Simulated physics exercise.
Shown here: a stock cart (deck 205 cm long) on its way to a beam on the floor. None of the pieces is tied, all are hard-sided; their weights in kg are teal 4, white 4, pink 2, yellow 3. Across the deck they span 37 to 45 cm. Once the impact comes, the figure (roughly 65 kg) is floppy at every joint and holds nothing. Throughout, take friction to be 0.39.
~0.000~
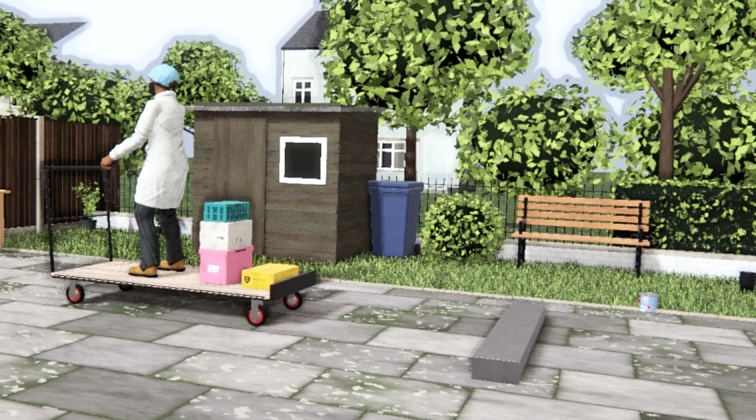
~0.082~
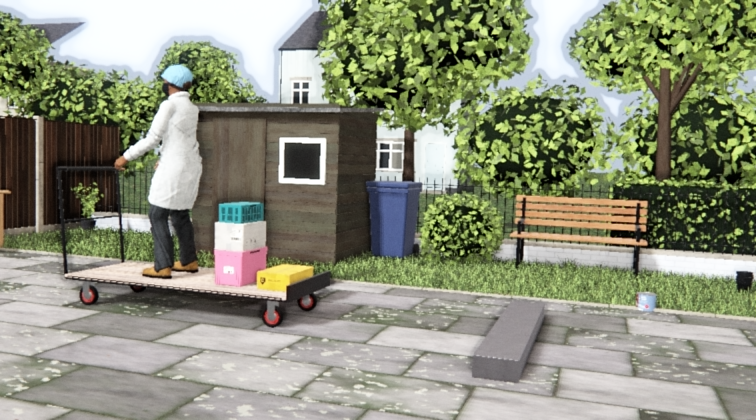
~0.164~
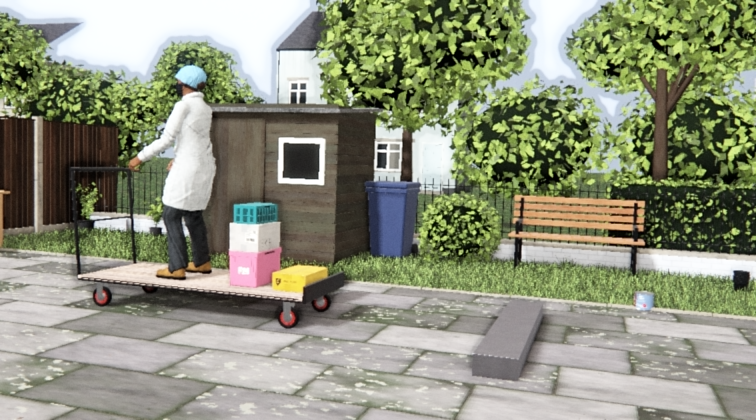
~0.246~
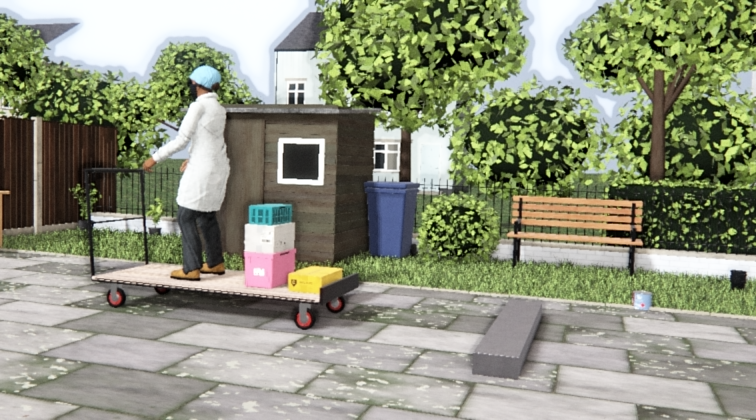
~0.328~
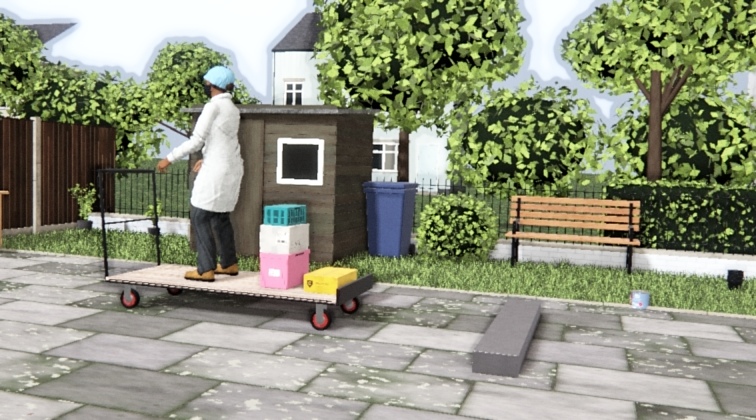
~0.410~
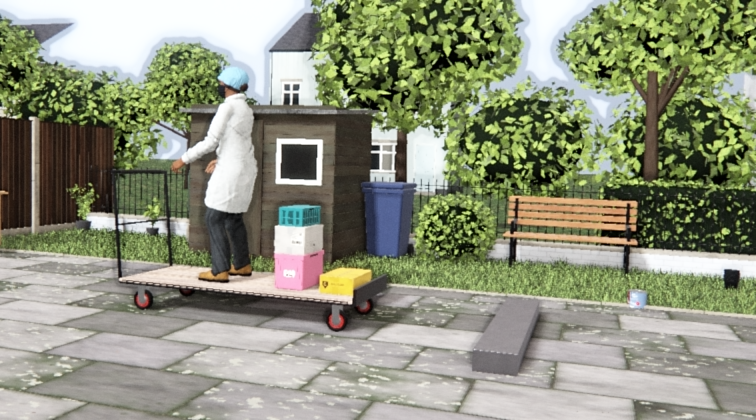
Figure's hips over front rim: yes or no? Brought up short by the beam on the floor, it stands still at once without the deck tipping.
No, still on the deck.
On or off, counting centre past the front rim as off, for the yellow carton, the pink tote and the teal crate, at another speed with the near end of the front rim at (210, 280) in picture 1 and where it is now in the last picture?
Result: Yellow safe; pink safe; teal gone.
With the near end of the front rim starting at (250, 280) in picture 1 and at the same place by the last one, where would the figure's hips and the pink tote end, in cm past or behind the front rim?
The hips would stop 0 cm behind the front rim, the pink one 40 cm behind it.
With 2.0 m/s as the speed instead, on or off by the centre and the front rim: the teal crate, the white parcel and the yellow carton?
Then teal is gone, white is gone, yellow is still aboard.
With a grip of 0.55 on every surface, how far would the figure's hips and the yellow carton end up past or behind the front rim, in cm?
Then the hips would end 80 behind and the yellow one 20 behind.
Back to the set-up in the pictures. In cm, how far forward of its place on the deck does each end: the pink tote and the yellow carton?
Pink 15 cm forward, yellow 5 cm forward.
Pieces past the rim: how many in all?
2 of them.
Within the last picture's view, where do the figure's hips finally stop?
Roughly at (398, 287).
Impact comes at 1.07 s.
After 1.32 s the figure's hips are 80 cm behind the rim, near (406, 203) in the last picture's view.
After 1.62 s the figure's hips are 66 cm behind the rim, near (421, 260) in the last picture's view.
After 2.07 s the figure's hips are 74 cm behind the rim, near (410, 281) in the last picture's view.
Final state at 3.8 s, past the rim, teal crate and white parcel; behind it, pink tote, yellow carton and the figure's hips.
